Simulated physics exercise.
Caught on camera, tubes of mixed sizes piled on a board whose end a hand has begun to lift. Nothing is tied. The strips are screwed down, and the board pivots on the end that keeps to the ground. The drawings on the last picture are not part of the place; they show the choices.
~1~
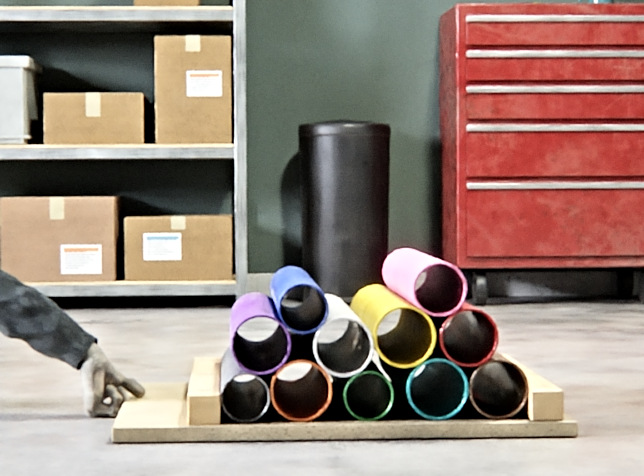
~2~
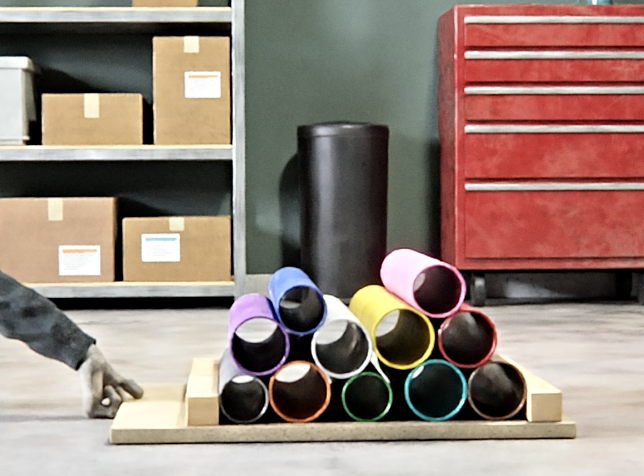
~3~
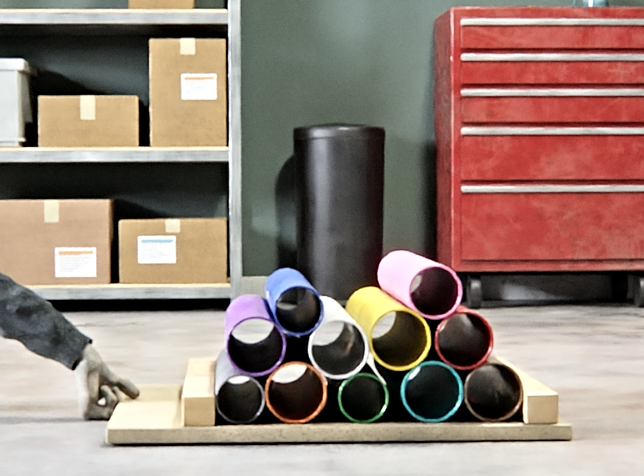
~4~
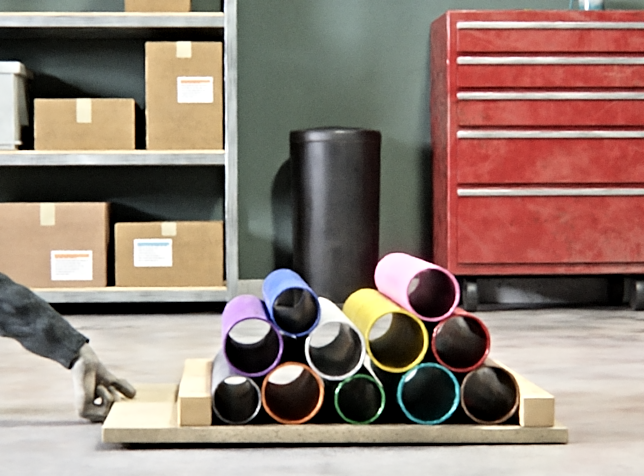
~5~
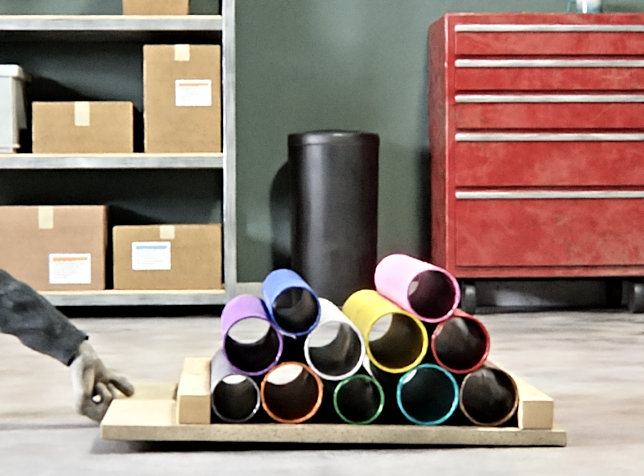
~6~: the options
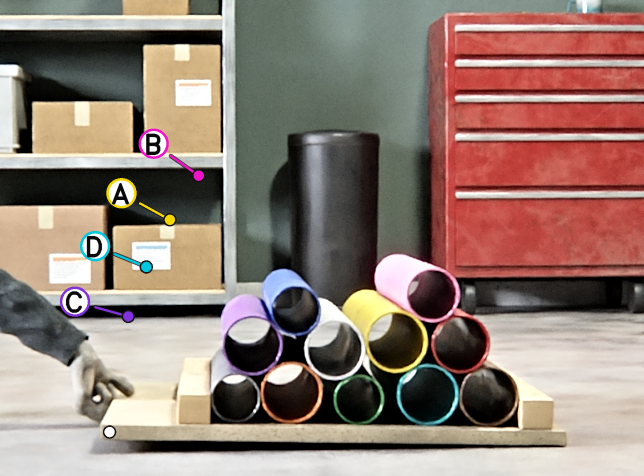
At first, a gloved hand holds the left end of a wooden board on the floor, where colourful tubes sit piled between two wooden strips. The hand then raises that end very slightly, tilting the board a little, while the tubes keep their places in the pile.
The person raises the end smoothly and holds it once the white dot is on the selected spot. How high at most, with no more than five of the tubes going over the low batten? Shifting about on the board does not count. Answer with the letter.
The answer is mark B.
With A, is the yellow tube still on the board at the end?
No, with A.
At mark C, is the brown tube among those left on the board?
The brown tube: Yes.
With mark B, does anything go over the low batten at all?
Yes.
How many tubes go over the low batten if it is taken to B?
With B, five.
On the marked copy, A at (170, 220); B at (199, 176); C at (128, 316); D at (146, 267); the white dot at (109, 432).
With B. Early on, board at 20°.
Further on, board at 36°.
At the end, board at 36°, five over the low batten.
As for the rest, A five over the low batten; C one over the low batten (red); D four over the low batten (white, red, yellow, pink).
